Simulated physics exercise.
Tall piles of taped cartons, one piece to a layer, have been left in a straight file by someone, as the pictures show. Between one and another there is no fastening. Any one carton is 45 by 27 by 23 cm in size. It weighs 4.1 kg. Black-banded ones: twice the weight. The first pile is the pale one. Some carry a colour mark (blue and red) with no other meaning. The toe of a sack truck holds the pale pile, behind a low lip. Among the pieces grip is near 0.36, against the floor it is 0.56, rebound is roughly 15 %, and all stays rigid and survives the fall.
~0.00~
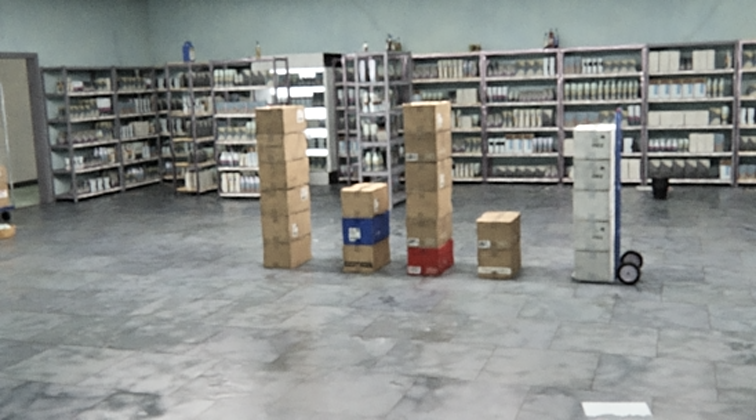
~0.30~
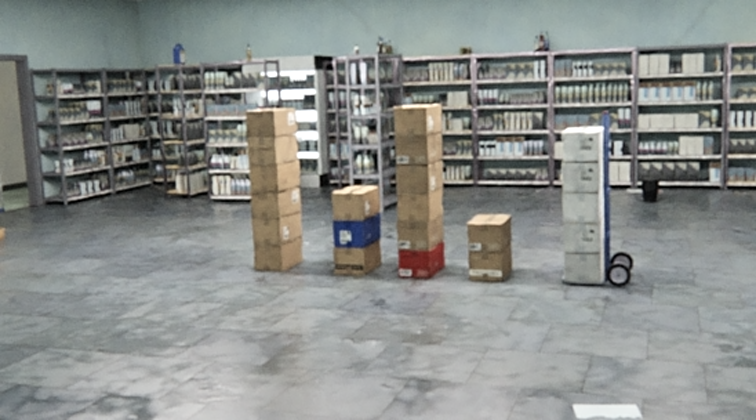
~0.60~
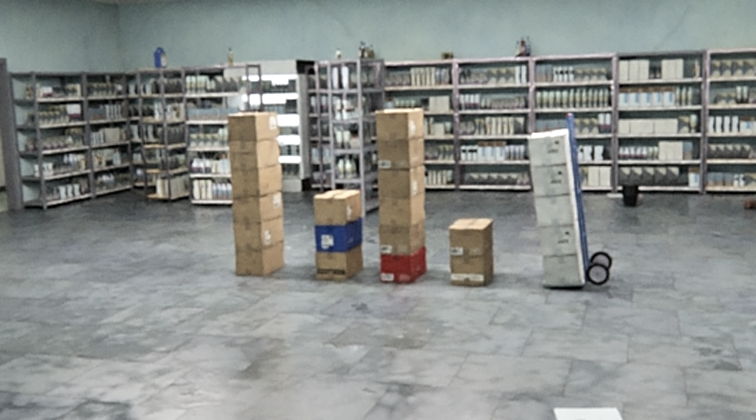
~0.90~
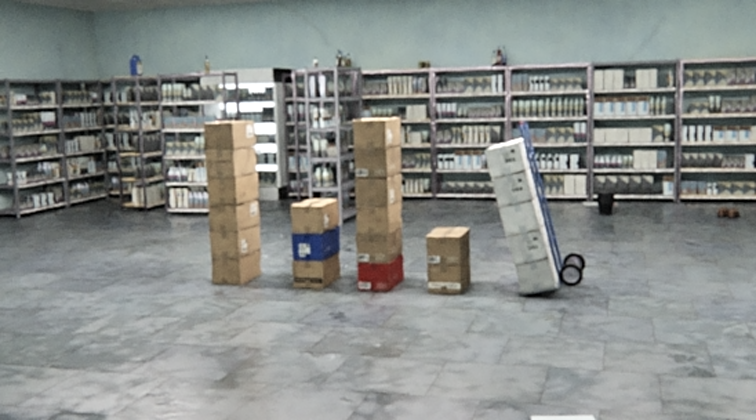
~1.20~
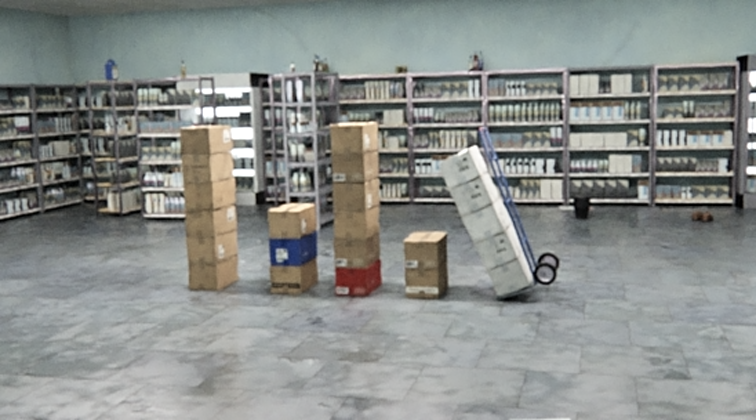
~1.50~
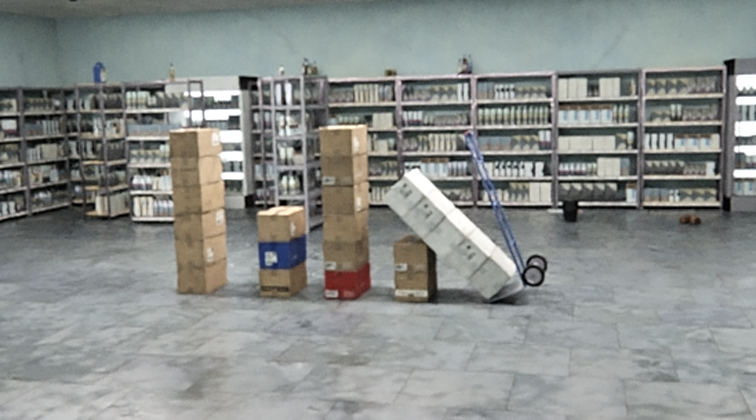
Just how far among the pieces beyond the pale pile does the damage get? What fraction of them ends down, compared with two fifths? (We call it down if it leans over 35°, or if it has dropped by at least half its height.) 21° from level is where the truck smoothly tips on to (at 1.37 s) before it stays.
Lower than two fifths.
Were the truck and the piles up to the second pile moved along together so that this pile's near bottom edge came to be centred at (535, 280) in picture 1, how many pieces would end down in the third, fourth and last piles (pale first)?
Third 0, fourth 0, last 0.
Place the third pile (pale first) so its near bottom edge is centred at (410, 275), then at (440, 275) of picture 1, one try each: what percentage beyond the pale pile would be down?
You'd get 10 percent the first time and 0 percent the second.
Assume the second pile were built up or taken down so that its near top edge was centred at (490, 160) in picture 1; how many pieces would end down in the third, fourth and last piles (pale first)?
Result: Third pile 6, fourth pile 3, last pile 5.
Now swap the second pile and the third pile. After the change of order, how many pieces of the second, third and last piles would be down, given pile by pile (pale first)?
Second 6, third 1, last 0.
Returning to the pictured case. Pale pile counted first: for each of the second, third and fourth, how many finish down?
Each in turn: Second 0; third 0; fourth 0.
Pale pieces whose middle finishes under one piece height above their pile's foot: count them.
The count is 3.
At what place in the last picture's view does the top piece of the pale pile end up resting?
Roughly at (381, 276).
Around 1.64 s, 5 of the pale pile down; none of the 17 other cartons down, 1 disturbed.
Around 1.92 s, 5 of the pale pile down; none of the 17 other cartons down, 4 disturbed.
Finally (3.2 s), 4 of the pale pile down; none of the 17 other cartons down, 3 disturbed; red carton unmoved; blue carton unmoved. That is 0 per cent. Seen by the last camera, middles, red carton near (348, 279), blue carton near (283, 251).
